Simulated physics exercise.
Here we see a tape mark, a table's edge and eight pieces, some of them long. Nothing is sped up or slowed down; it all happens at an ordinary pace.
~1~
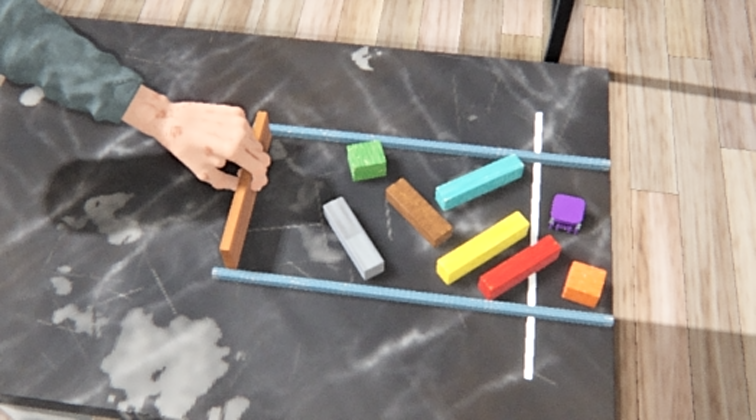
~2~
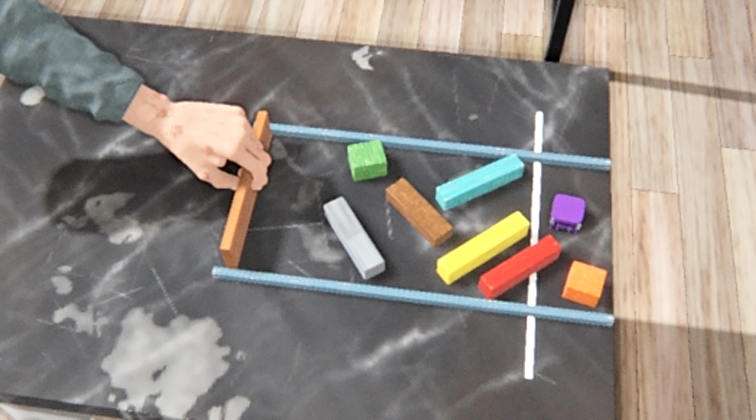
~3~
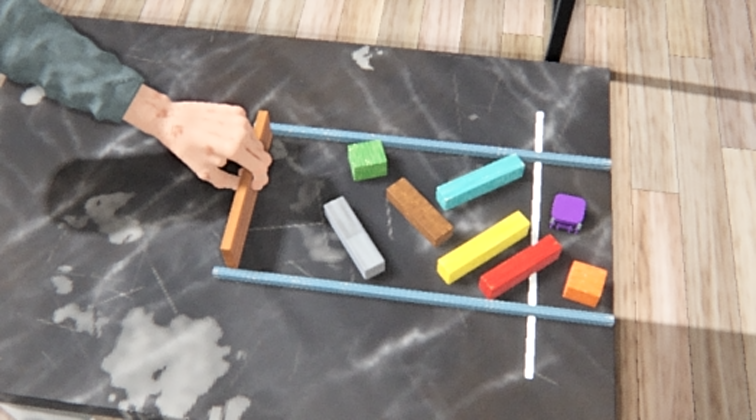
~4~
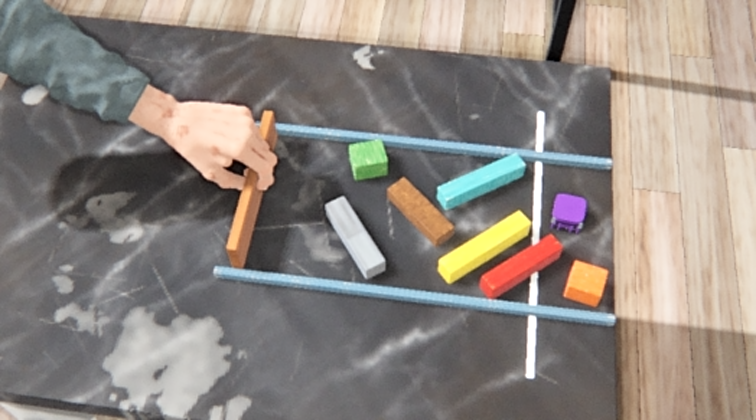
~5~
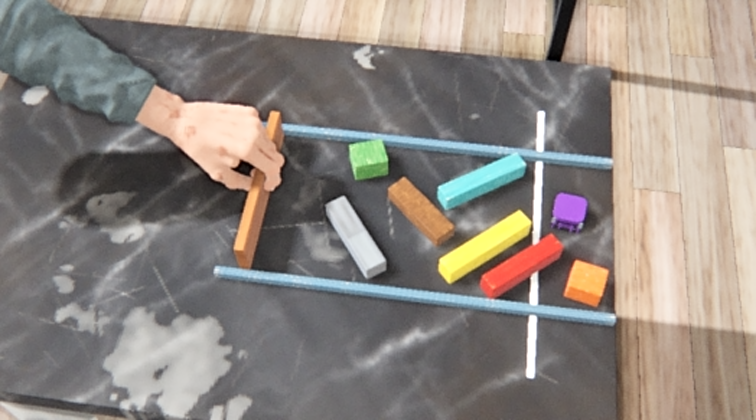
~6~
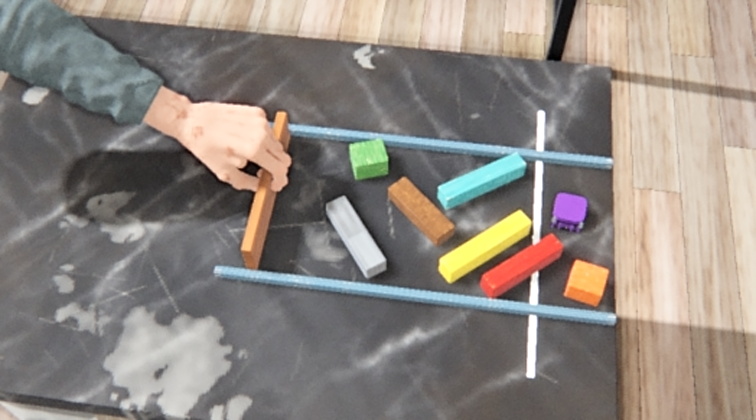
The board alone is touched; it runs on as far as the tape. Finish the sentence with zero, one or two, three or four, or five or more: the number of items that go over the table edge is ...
The number of items that go over the table edge is one or two.
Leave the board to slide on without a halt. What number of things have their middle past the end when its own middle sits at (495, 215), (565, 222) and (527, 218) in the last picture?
Respectively 0, 5 and 1.
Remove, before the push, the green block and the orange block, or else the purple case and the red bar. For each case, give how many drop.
The counts would be 0 and 0.
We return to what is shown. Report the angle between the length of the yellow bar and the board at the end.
Near 45 degrees.
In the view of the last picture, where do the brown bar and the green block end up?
The first near (572, 225), the second near (557, 178).
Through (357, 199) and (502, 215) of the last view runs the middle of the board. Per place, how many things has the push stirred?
First 2 and then 8.
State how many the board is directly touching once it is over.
Contact count: 3.
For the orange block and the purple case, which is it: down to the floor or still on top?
The orange block does not stay up; the purple case sits tight.
A little later, none off yet; orange block at rest near (587, 283); purple case at rest near (568, 213); red bar at rest near (522, 266).
Next, none off yet; orange block moving near (597, 289); purple case moving near (574, 213); red bar shifted a little near (568, 273).
When it is over, the number that fall off is one or two; down, orange block.
